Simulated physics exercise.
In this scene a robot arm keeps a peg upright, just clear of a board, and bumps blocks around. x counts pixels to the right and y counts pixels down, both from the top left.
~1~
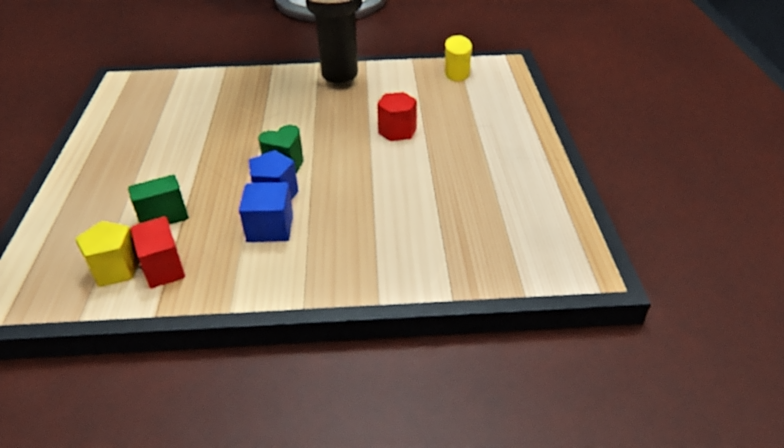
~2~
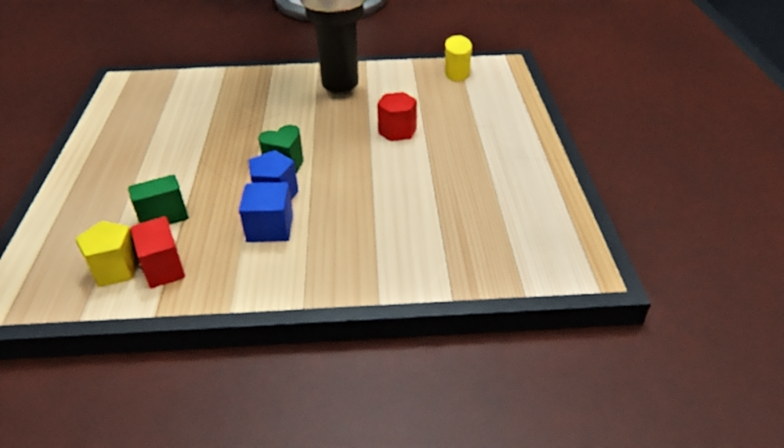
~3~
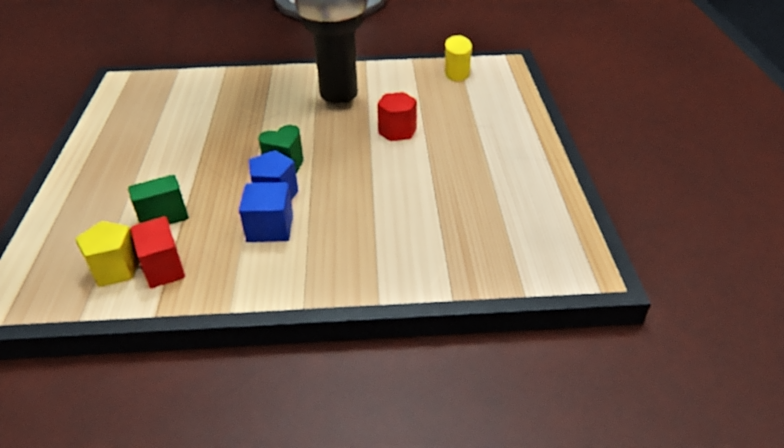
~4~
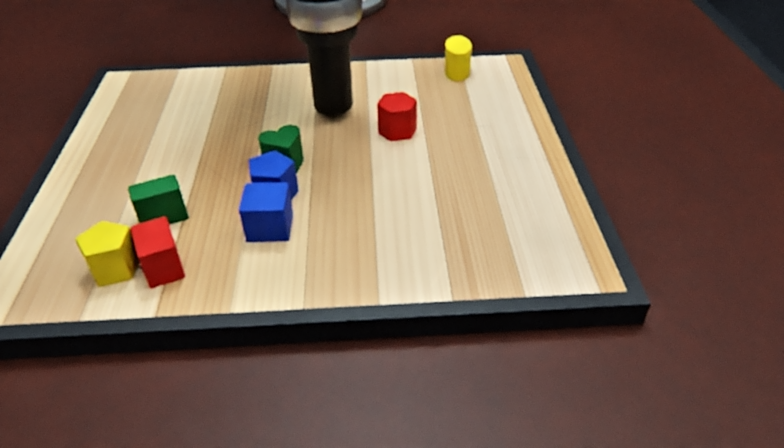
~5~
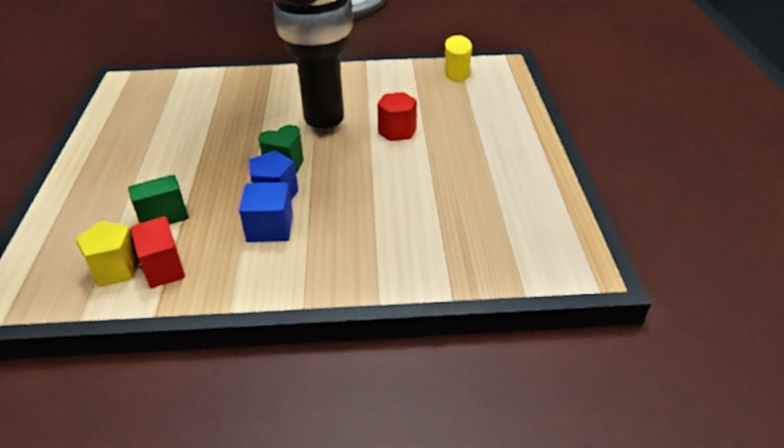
The clip opens on a striped wooden board holding red, blue, green and yellow blocks, with a dark peg upright near the far edge. The peg moves toward the viewer, then drifts slightly left as it nears the green heart, while every block stays still.
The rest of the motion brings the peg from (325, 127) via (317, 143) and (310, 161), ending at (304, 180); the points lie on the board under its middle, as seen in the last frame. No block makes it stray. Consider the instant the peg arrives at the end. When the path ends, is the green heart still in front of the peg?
Final answer: No.
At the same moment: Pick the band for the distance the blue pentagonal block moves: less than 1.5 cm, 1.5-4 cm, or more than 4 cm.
Between 1.5 and 4 cm.
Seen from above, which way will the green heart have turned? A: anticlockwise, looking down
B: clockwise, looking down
B (clockwise, looking down)
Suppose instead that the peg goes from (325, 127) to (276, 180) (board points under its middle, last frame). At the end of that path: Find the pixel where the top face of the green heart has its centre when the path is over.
It will end up at (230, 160).
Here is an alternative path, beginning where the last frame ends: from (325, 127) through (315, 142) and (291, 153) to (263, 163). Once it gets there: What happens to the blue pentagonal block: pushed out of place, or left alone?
By the last moment, the blue pentagonal block will have left its place.
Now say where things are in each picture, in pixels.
Peg tip at (340, 75); block tops, blue square at (264, 196); blue pentagonal block at (270, 164); green heart at (280, 135); red hexagon at (397, 101), in the first frame.
Peg at (341, 84); blocks unchanged, in the second frame.
Peg at (339, 95); blocks unchanged, in the third frame.
Peg at (334, 106); blocks unchanged, in the fourth frame.
Peg at (324, 119); blue square at (264, 196); blue pentagonal block at (270, 164); green heart at (280, 135); red hexagon at (397, 101), in the fifth frame.
On the path given first. Halfway along, peg at (312, 144); blue pentagonal block at (268, 166); green heart at (274, 140).
At the end, peg at (303, 172); blue square at (262, 199), turned 15° anticlockwise; blue pentagonal block at (249, 172), turned 35° anticlockwise; green heart at (256, 150), turned 85° clockwise; red hexagon in place.
